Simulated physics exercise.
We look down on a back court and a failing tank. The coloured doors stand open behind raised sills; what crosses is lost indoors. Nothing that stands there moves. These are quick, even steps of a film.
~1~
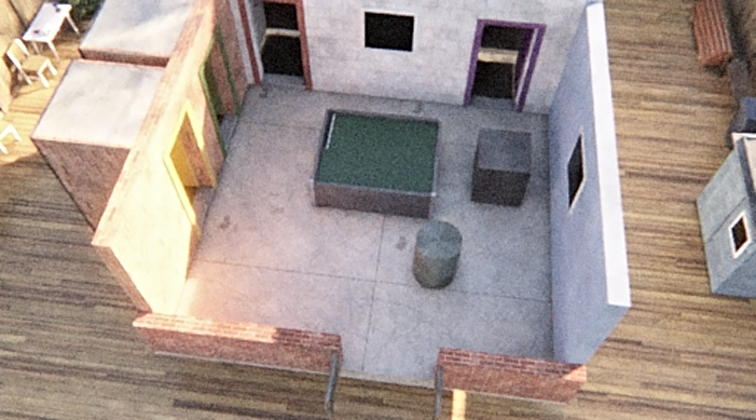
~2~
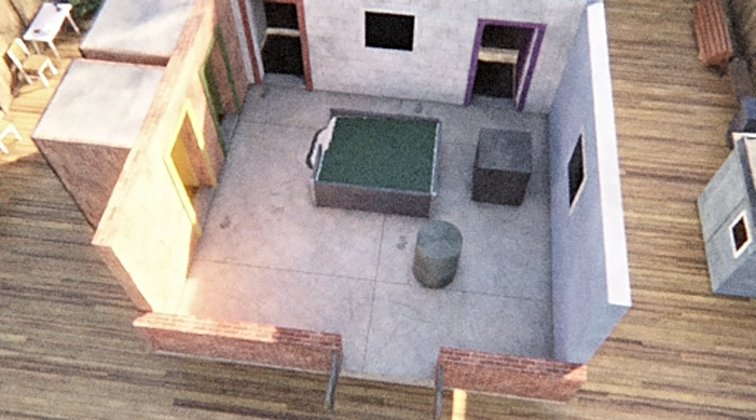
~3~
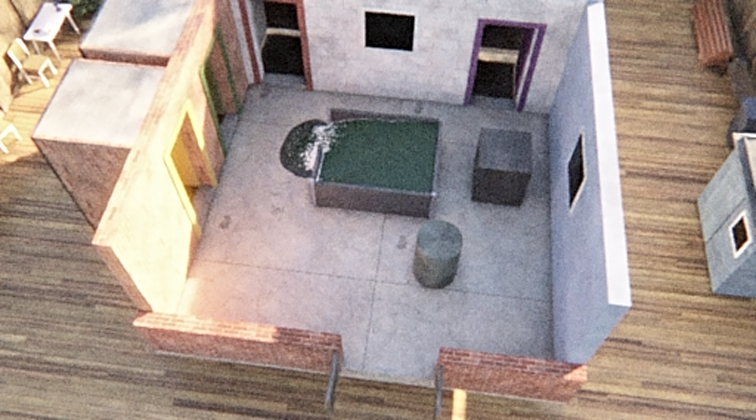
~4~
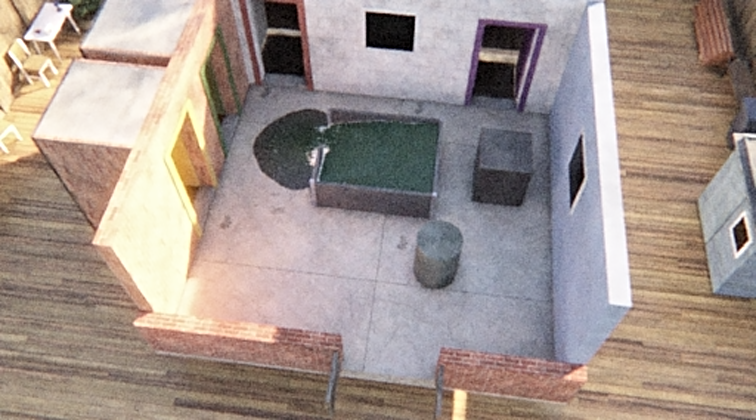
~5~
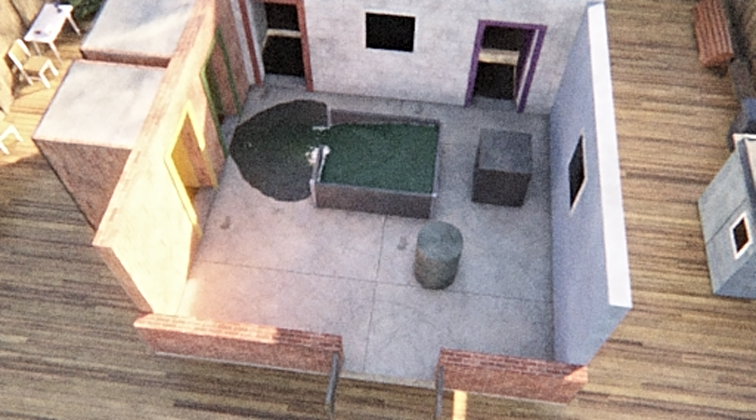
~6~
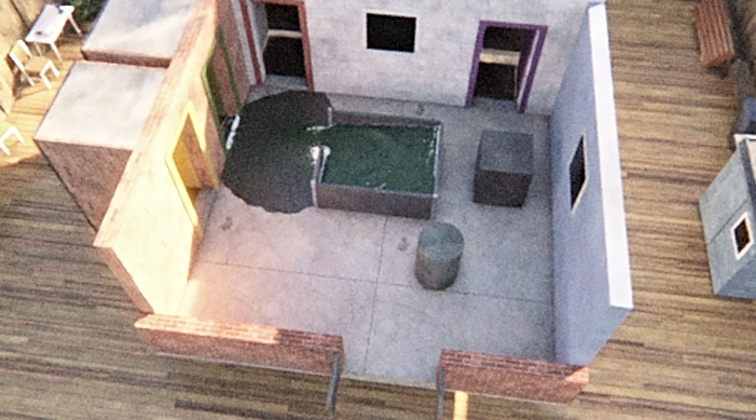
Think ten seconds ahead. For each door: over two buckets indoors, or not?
The red door floods; the yellow door holds within the limit; the purple door holds within the limit; the green door floods.
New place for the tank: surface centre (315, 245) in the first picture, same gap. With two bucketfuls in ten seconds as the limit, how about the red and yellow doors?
Then: Red takes more; yellow goes over.
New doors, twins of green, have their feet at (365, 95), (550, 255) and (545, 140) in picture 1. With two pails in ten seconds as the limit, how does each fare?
As listed: Stays under, takes less, stays under.
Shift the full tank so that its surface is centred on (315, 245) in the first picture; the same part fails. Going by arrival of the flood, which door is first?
That is the one in yellow.
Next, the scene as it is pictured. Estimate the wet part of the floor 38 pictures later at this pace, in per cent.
Some 65 per cent.
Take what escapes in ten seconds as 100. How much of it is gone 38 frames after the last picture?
Roughly 90 per cent.
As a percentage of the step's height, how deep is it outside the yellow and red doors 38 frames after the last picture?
Roughly 40 per cent, then 150 per cent.
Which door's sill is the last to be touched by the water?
I say the one in purple.
A moment on, water covers 20 % of the floor; the red door wet at the sill, nothing in, the yellow door wet at the sill, nothing in, the purple door not reached, the green door over two buckets in.
Next, water covers 25 % of the floor; the red door over two buckets in, the yellow door wet at the sill, nothing in, the purple door not reached, the green door far over two buckets in.
Then, water covers 40 % of the floor; the red door far over two buckets in, the yellow door wet at the sill, nothing in, the purple door not reached, the green door far over two buckets in.
Later, water covers 65 % of the floor; the red door far over two buckets in, the yellow door wet at the sill, nothing in, the purple door wet at the sill, nothing in, the green door far over two buckets in.
In the end, water covers 85 % of the floor; the red door far over two buckets in, the yellow door wet at the sill, nothing in, the purple door wet at the sill, nothing in, the green door far over two buckets in.
